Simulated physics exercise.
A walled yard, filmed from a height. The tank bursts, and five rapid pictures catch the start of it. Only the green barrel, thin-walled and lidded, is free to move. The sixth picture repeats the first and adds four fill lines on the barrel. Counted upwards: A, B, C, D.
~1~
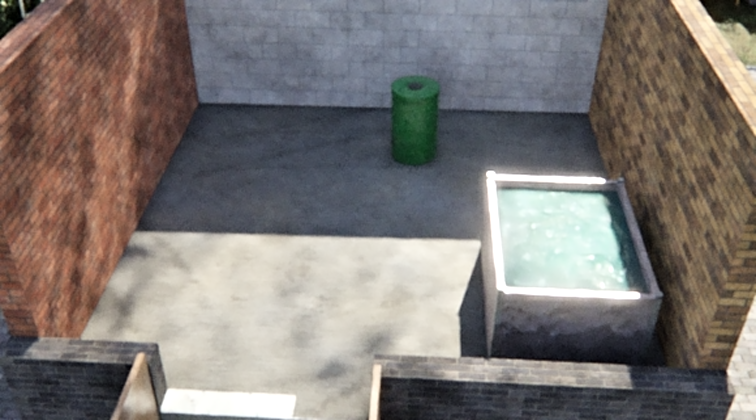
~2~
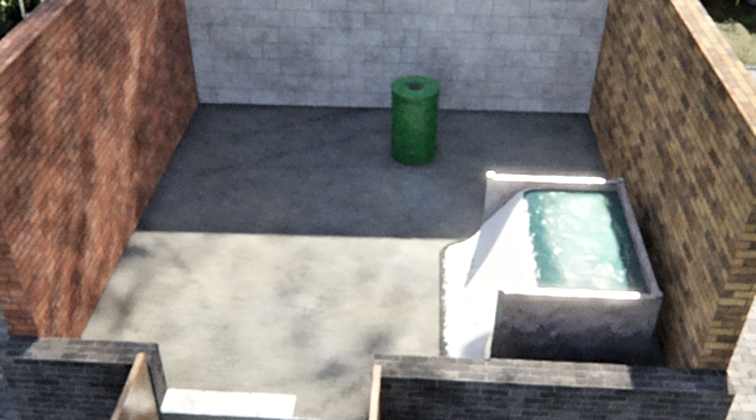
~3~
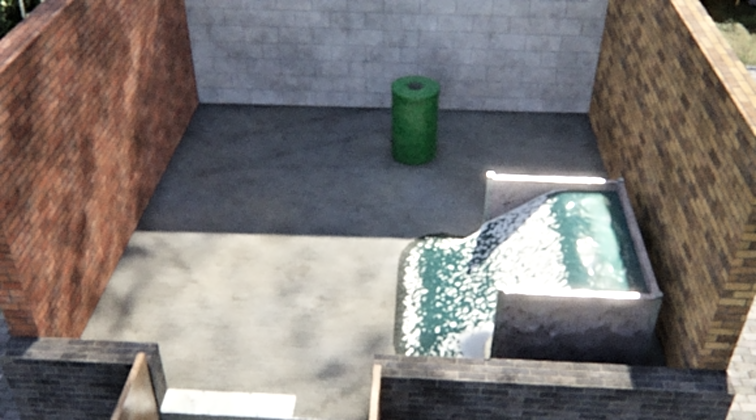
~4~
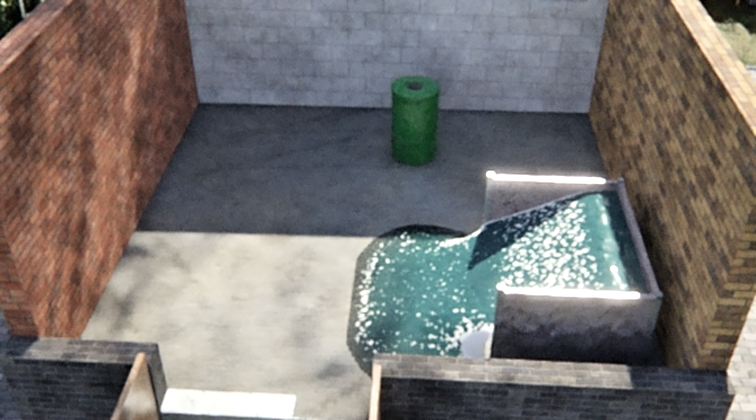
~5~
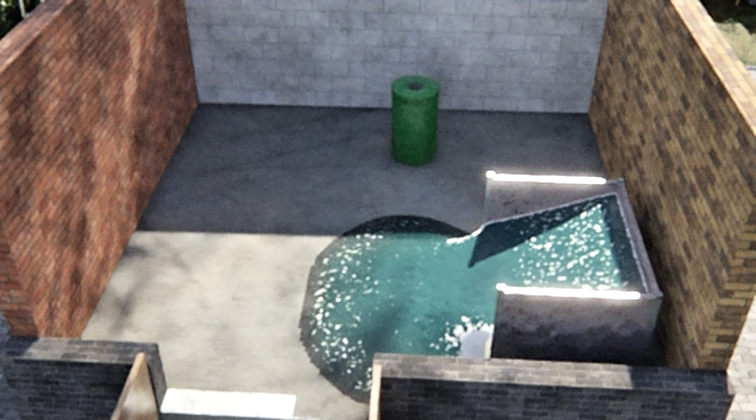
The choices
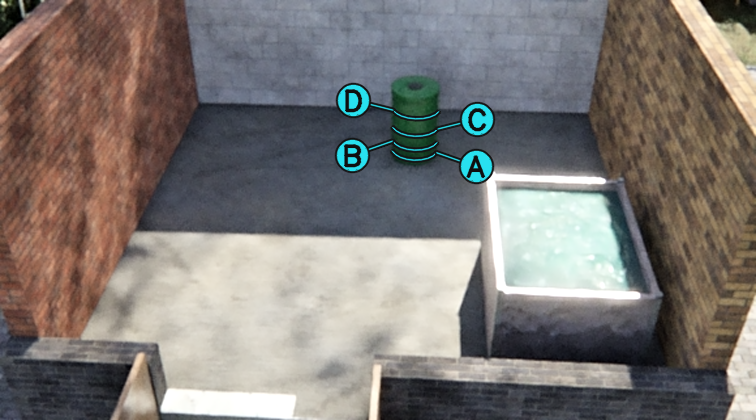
A walled yard with a grey floor is seen from a height, with red brick on the left, pale blocks behind and yellowish brick on the right. A green barrel stands near the back wall, and a grey tank of blue-green water sits at right, behind a low dark wall. The tank's left side opens and water pours out leftward, spreading in a rounded, foam-flecked sheet, while the barrel and camera stay still.
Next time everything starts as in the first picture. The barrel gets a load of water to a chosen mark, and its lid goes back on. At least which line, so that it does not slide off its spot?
That is level A.
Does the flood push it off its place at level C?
No.
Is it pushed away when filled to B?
No, not at all.
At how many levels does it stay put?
All of the four.
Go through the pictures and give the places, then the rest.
Lid of the green barrel at (416, 87); tank full, its middle at (565, 238); open gate at (266, 352).
Water covers 3 % of the ground and is seen nearest the barrel at (455, 249).
Water covers 6 % of the ground and is seen nearest the barrel at (442, 238).
Water covers 10 % of the ground and is seen nearest the barrel at (418, 230).
Lid of the green barrel at (416, 87); water covers 15 % of the ground and is seen nearest the barrel at (400, 219).
On the marked copy, A at (413, 160); B at (414, 150); C at (414, 136); D at (415, 118); from the bottom up A, B, C, D.
For level A, it does not move.
For level B, it does not move.
For level C, it does not move.
For level D, it does not move.
